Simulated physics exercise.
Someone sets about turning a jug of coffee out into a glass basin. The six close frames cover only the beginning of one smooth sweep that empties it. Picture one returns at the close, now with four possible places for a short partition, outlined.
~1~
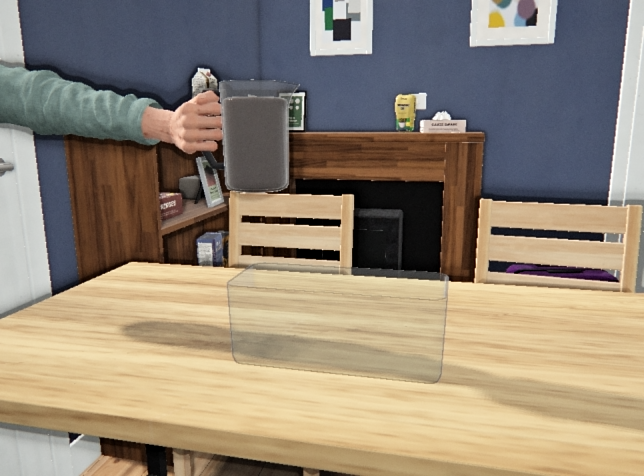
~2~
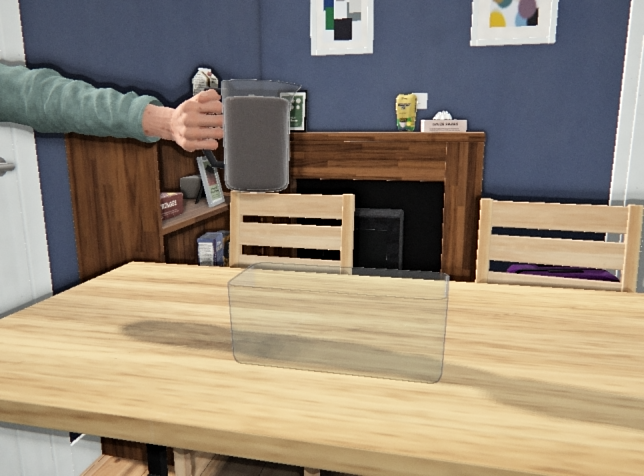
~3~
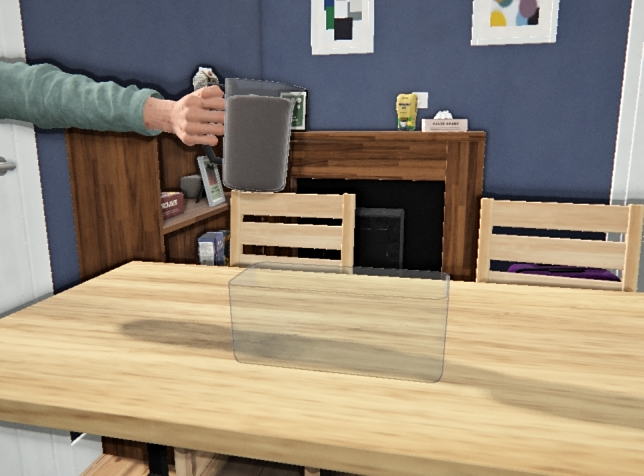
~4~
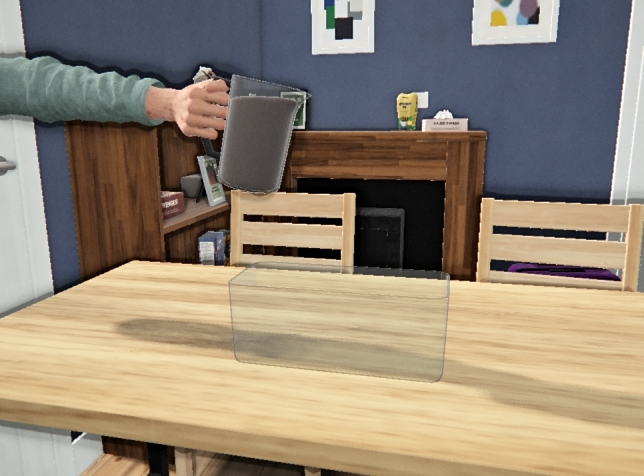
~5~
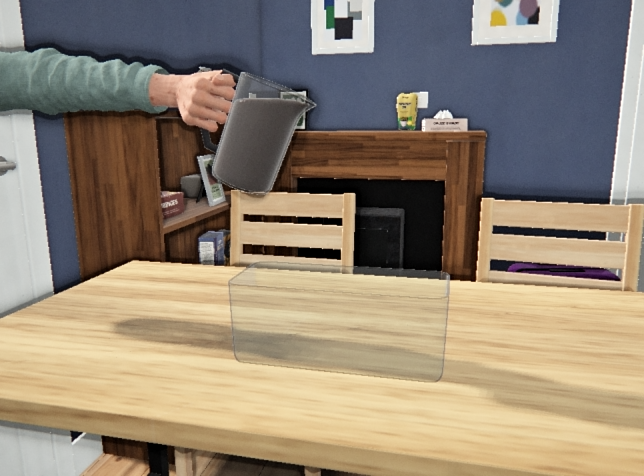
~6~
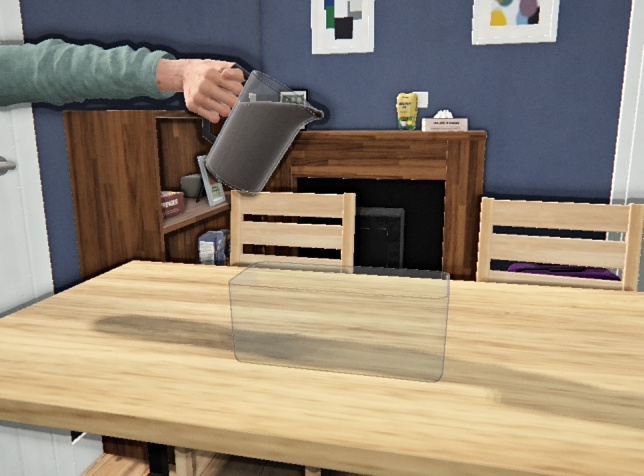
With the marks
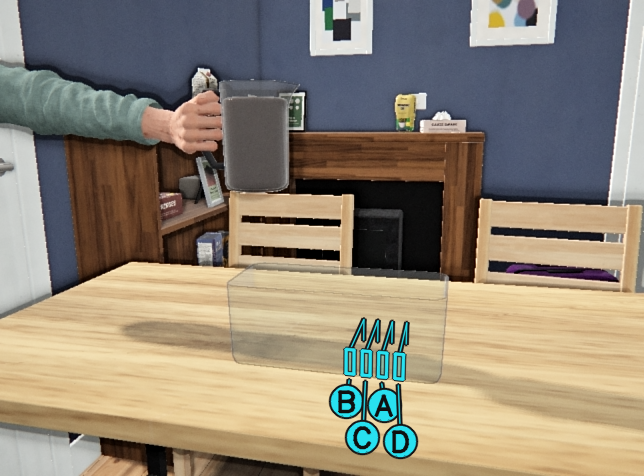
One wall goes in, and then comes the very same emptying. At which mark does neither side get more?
C works best here.
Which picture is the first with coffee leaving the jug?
Picture 6.
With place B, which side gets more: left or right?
The right side.
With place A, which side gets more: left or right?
The left one.
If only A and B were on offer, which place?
That would be B.
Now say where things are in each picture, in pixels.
The first picture shows upright, lip at (298, 84); basin from (234, 360) to (441, 382); nothing has left yet.
The second picture shows upright, lip at (300, 85); nothing has left yet.
The third picture shows tipped about 6°, lip at (304, 88); nothing has left yet.
The fourth picture shows tipped about 13°, lip at (309, 95); nothing has left yet.
The fifth picture shows tipped about 22°, lip at (315, 104); nothing has left yet.
The sixth picture shows tipped about 33°, lip at (319, 117); coffee is over the lip, down to (319, 117).
In cyan, A at (381, 383); B at (349, 379); C at (365, 381); D at (398, 385).
For place A, about 83 % ends left of the wall and 11 % right of it; 7 % is lost outside.
For place B, about 28 % ends left of the wall and 70 % right of it.
For place C, about 51 % ends left of the wall and 47 % right of it.
For place D, about 89 % ends left of the wall and 8 % right of it; 3 % is lost outside.
